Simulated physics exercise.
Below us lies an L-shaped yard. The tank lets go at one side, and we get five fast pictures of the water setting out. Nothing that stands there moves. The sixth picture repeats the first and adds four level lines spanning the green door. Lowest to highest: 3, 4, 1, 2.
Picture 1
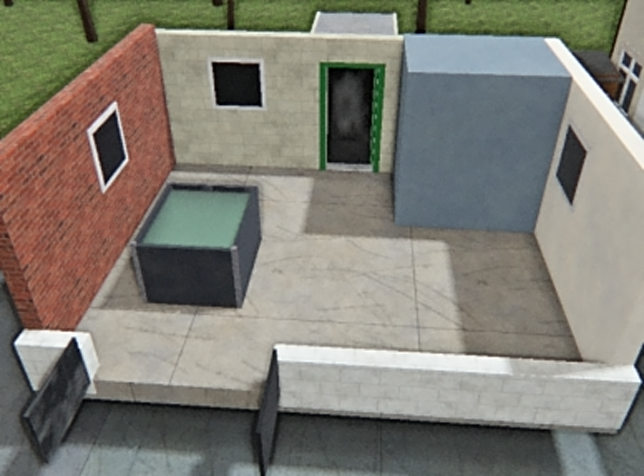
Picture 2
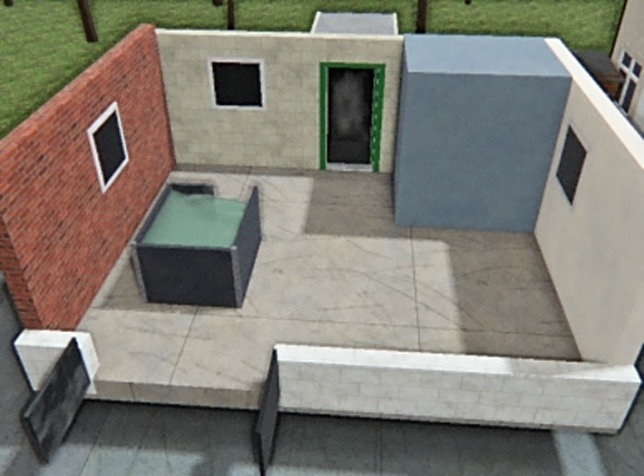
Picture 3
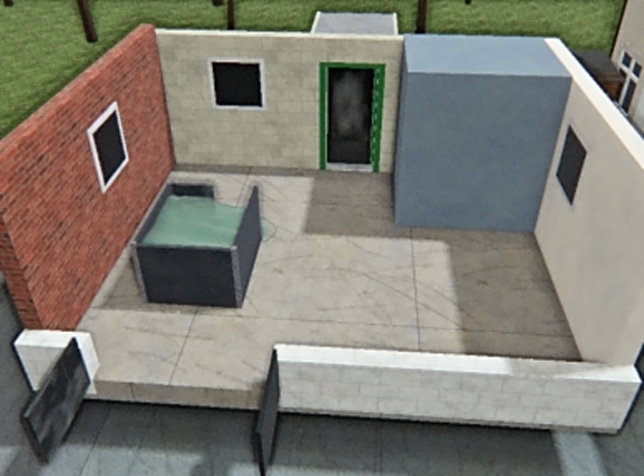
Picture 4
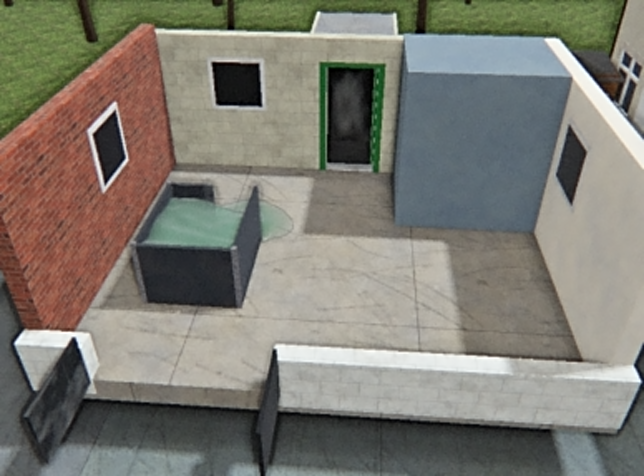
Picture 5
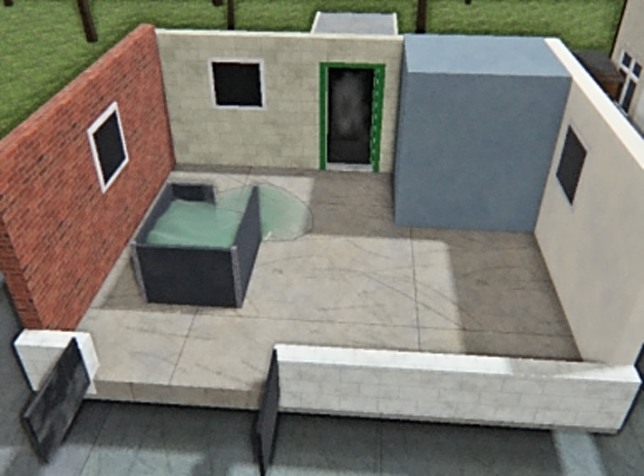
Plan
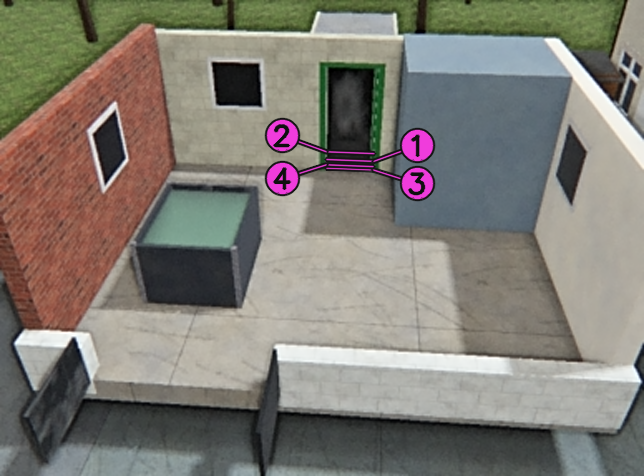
Greenish water slipped out through the open back corner of a dark tank beside the red brick wall and spread in a small, thin puddle across the yard floor, towards the green doorway.
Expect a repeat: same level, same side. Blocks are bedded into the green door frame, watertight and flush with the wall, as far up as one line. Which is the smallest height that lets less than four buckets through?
Take 1.
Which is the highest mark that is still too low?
Mark 4.
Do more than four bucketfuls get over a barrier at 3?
Yes, it does.
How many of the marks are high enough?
Two of them.
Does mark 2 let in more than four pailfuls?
No, that is safe.
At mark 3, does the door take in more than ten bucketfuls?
Yes, clearly.
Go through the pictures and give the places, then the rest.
In the first frame, water in the tank at rest, its middle at (200, 218); foot of the green doorway at (349, 171); open gate at (181, 336).
In the second frame, water covers 1 % of the ground, its front hidden from here.
In the third frame, front seen at (268, 234), 2 % of the ground wet.
In the fourth frame, front seen at (278, 211), 5 % of the ground wet.
In the fifth frame, front seen at (268, 186), 10 % of the ground wet.
On the marked copy, 1 at (350, 160); 2 at (350, 152); 3 at (349, 169); 4 at (349, 165); from the bottom up 3, 4, 1, 2.
For mark 1, a splash gets over, under a bucket.
For mark 2, nothing gets over.
For mark 3, dozens of bucketfuls pour in.
For mark 4, about 10 bucketfuls get in.
